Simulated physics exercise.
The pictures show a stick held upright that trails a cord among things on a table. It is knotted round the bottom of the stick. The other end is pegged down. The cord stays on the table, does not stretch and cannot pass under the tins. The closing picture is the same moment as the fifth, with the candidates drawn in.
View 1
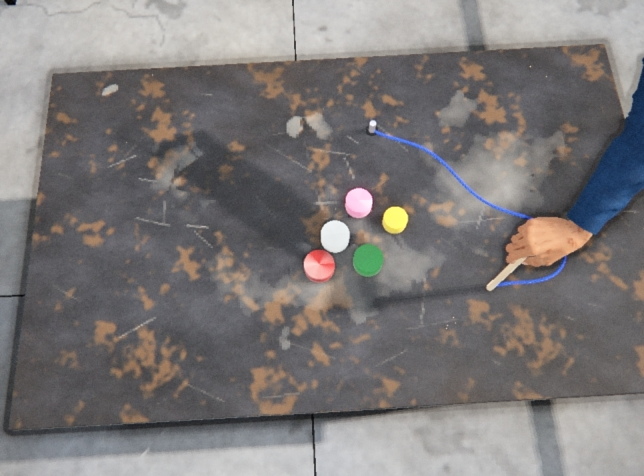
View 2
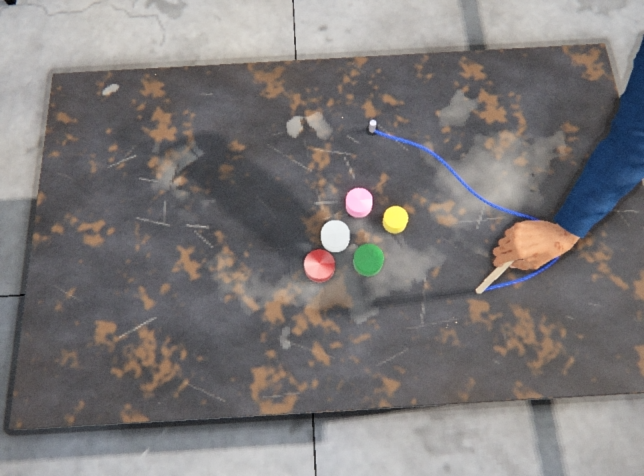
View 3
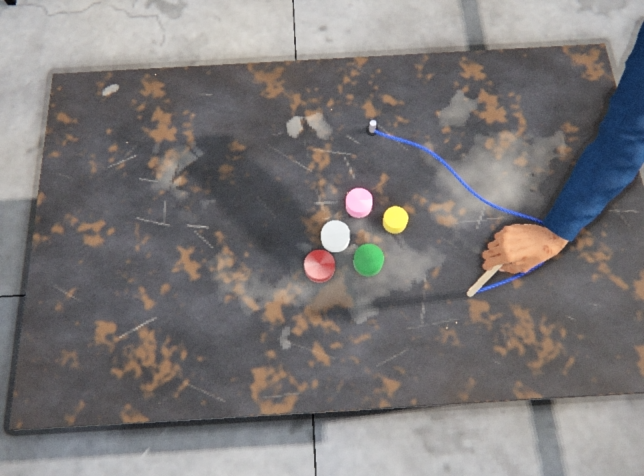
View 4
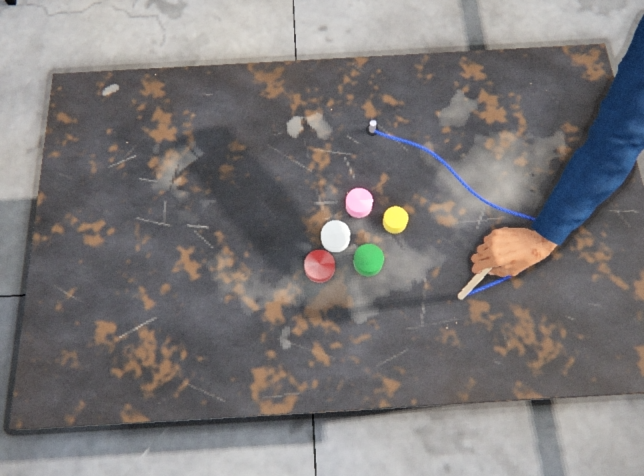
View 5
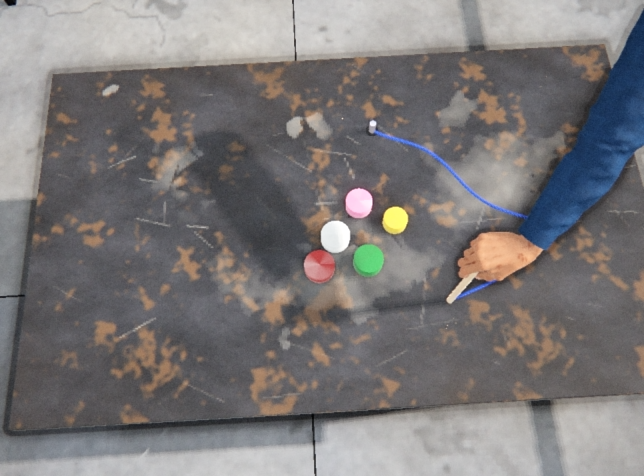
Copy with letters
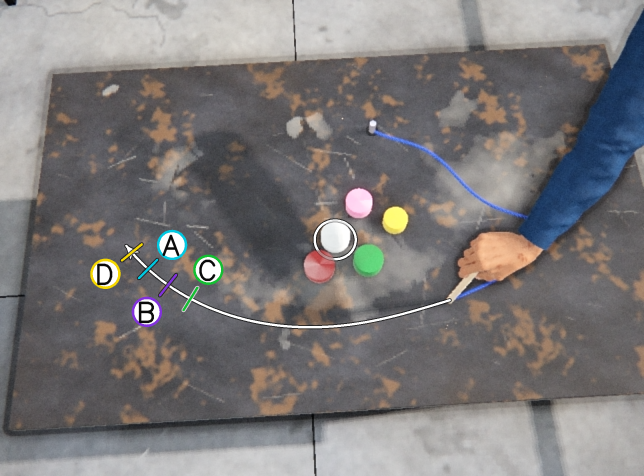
The clip opens on a dark, rust-blotched table where five tins, pink, yellow, white, green and red, sit clustered near a pegged blue cord. A hand at the right grips a stick trailing the cord, then slides it a short way left and slightly downward, while the tins stay still.
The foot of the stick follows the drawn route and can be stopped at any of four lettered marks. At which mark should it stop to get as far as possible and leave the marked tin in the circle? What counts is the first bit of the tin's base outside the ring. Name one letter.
It should halt at C.
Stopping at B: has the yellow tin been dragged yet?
Yes.
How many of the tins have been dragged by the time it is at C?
By then, two.
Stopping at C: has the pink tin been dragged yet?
By then, no.
On the copy, A at (148, 269); B at (168, 285); C at (191, 299); D at (132, 252); the ring at (335, 240); the route from (450, 300) via (269, 324) to (126, 246).
On C. First, foot of the stick (359, 323); white tin (335, 237).
Then, foot of the stick (265, 324); white tin (335, 237).
Finally, foot of the stick (191, 299); green tin (358, 252); white tin (334, 236); yellow tin (375, 221); the white tin is still in its ring.
By contrast, A drags the ringed tin to (309, 218); B drags the ringed tin to (322, 228); D drags the ringed tin to (298, 209).
